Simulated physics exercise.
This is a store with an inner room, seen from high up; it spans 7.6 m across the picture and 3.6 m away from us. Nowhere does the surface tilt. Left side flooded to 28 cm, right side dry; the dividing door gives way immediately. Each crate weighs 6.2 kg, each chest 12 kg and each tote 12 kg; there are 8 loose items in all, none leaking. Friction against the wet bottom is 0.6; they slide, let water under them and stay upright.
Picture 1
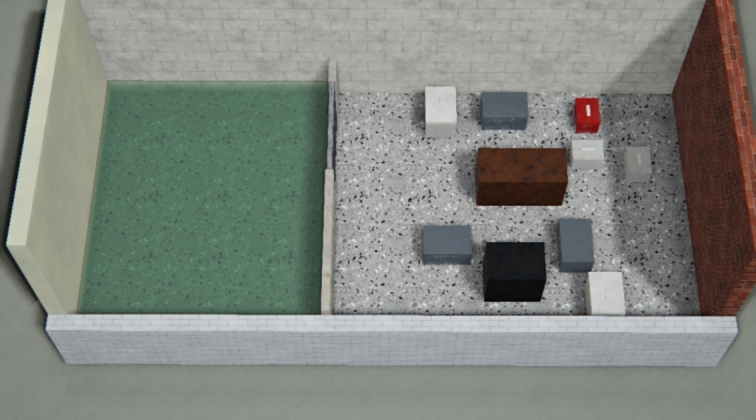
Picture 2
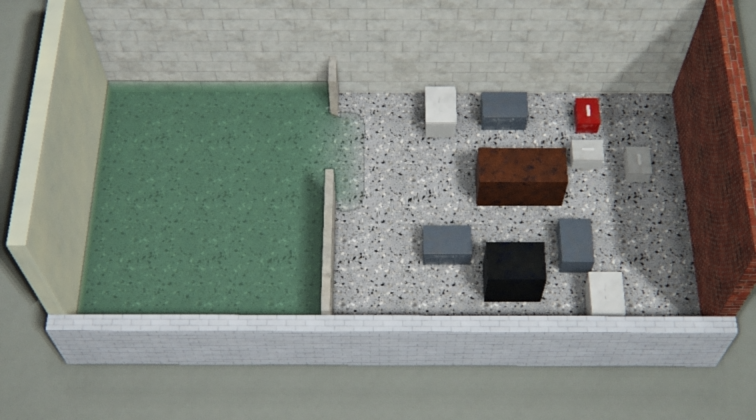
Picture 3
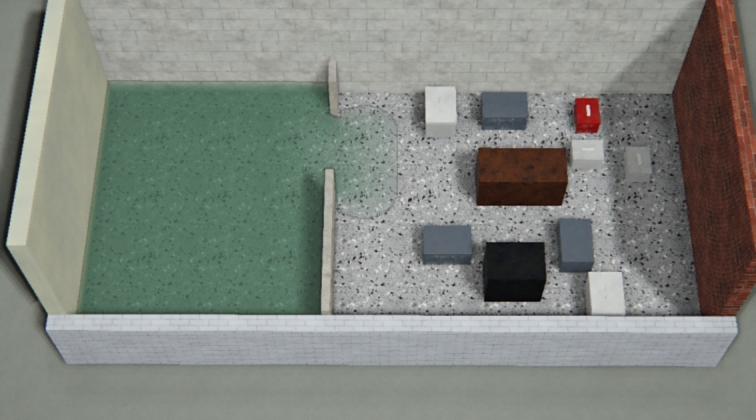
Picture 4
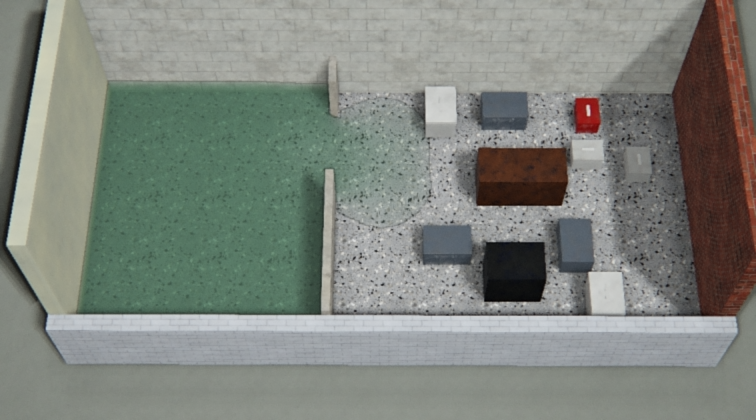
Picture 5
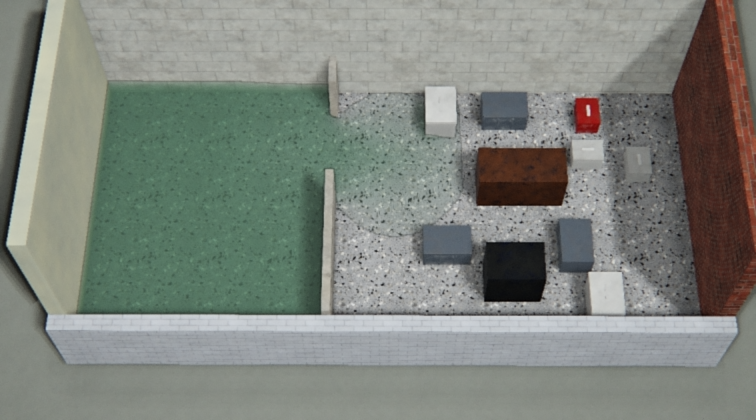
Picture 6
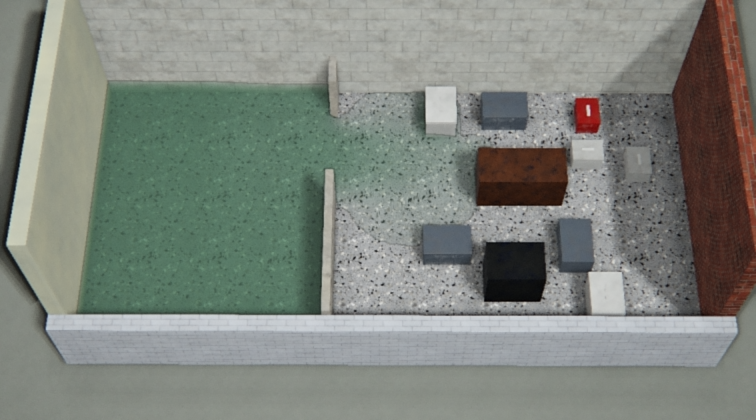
A walled store with no roof, seen from high up by a still camera, has green water covering the floor left of a thin inner wall and dry speckled floor on the right. Around a large brown box and a black one stand smaller white, grey and blue-grey boxes, with a red one near the back right. Part of the wall gives way, and water spreads rightward through the gap in a thinning fan while the boxes stay still.
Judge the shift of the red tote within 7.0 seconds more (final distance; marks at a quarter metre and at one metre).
It goes a long way.
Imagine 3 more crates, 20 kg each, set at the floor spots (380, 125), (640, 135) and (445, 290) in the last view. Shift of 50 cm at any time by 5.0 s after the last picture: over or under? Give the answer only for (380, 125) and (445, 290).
Respectively beyond that and inside that.
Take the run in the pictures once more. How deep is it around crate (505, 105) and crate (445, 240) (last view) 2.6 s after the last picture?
Depths: Near 10 cm, then near 2 cm.
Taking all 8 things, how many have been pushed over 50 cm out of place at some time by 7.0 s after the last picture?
By my count, 8.
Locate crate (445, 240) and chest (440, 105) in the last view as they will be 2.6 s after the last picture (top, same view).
I'd say close to (438, 272) and close to (578, 104).
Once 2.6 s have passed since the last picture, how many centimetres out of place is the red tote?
About 80 cm by then.
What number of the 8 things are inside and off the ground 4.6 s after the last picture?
The number is 5.
Then, 0.6 s after the last picture the red tote is near (588, 111), 0.0 m from its start, aground; 0 afloat.
Then, 2.6 s after the last picture the red tote is near (649, 108), 0.8 m from its start, aground; 3 afloat.
Then, 4.6 s after the last picture the red tote is near (674, 163), 1.3 m from its start, afloat; 5 afloat.
Then, 7.0 s after the last picture the red tote is near (661, 303), 2.9 m from its start, afloat; 7 afloat.
